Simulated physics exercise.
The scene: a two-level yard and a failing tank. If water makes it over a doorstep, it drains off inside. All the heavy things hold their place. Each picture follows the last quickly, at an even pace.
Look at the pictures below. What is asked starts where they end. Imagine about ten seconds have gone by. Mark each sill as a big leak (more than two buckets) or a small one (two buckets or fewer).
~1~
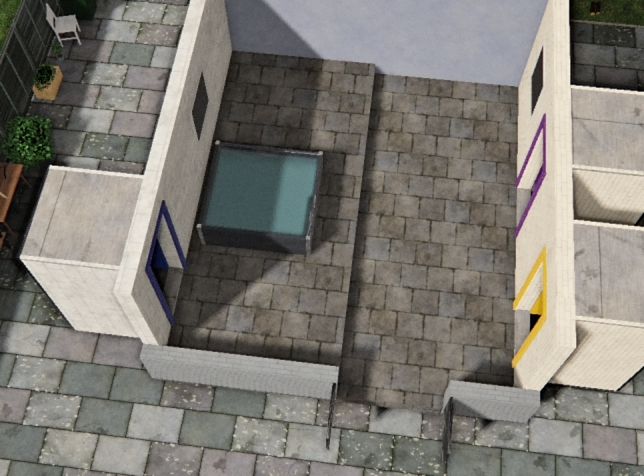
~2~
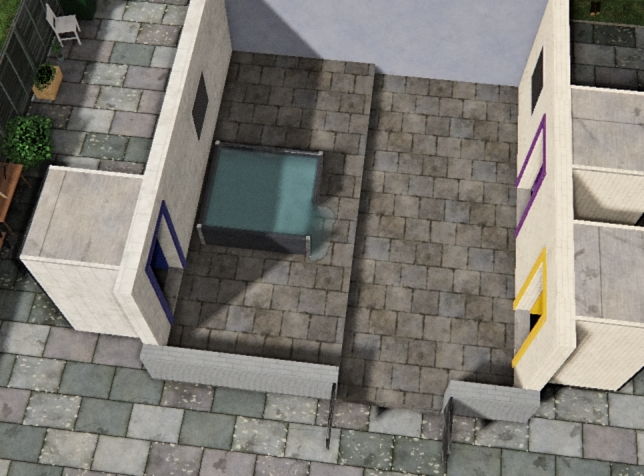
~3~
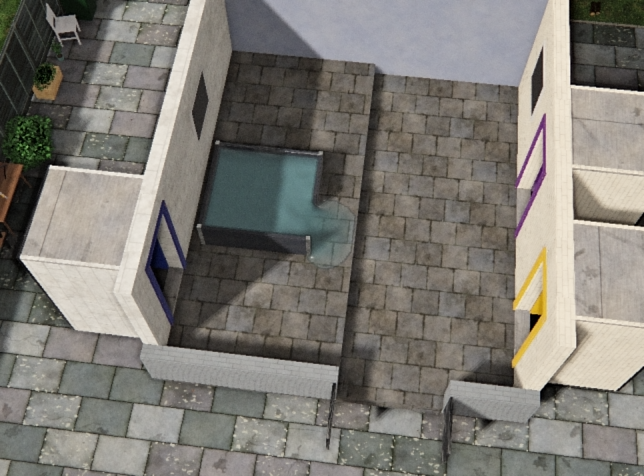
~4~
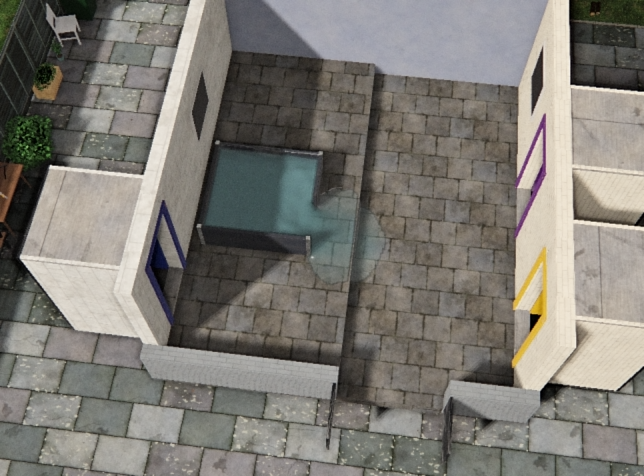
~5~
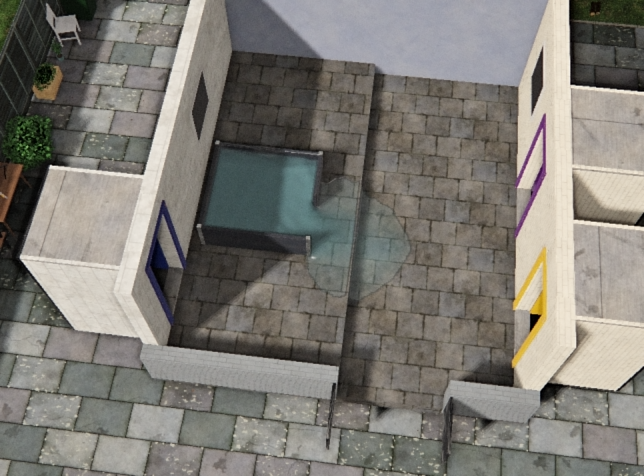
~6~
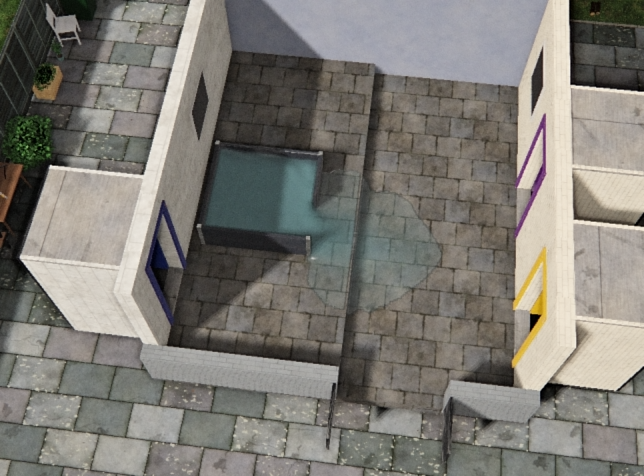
Purple door: Big; blue door: Small; yellow door: Big.
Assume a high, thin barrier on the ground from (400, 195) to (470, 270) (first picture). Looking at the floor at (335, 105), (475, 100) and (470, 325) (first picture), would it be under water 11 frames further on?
Untouched, untouched, soaked.
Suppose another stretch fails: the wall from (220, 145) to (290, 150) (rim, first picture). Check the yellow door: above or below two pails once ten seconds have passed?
I reckon yellow door sits short of it.
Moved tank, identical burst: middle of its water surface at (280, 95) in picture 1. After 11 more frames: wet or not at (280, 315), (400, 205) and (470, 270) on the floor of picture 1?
I'd call them still dry, watered and watered, in the order asked.
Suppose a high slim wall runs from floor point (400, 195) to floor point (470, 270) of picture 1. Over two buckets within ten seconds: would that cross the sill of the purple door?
Purple: Falls short.
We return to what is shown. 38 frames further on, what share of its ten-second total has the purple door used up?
Around 95 in a hundred.
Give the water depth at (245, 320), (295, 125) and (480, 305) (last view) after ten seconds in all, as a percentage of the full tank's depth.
First spot roughly 0 %, second 0 %, third 12 %.
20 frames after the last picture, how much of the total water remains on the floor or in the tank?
I reckon around 90 in a hundred.
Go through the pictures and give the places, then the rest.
The first frame shows still water in the open tank at (262, 192).
In the second frame, the front is at (326, 210), out from the gap at (310, 227).
In the third frame, water pours out at (310, 227) and has run to (349, 215).
In the fourth frame, water pours out at (310, 228) and has run to (378, 232).
In the fifth frame, water pours out at (310, 228) and has run to (405, 244).
In the sixth frame, water pours out at (310, 227) and has run to (435, 254).
A moment on, water covers 25 % of the floor; the purple door not reached, the blue door not reached, the yellow door not reached.
Next, water covers 40 % of the floor; the purple door under two buckets in, the blue door not reached, the yellow door under two buckets in.
Then, water covers 40 % of the floor; the purple door over two buckets in, the blue door not reached, the yellow door over two buckets in.
Later, water covers 50 % of the floor; the purple door over two buckets in, the blue door not reached, the yellow door far over two buckets in.
In the end, water covers 55 % of the floor; the purple door over two buckets in, the blue door not reached, the yellow door far over two buckets in.
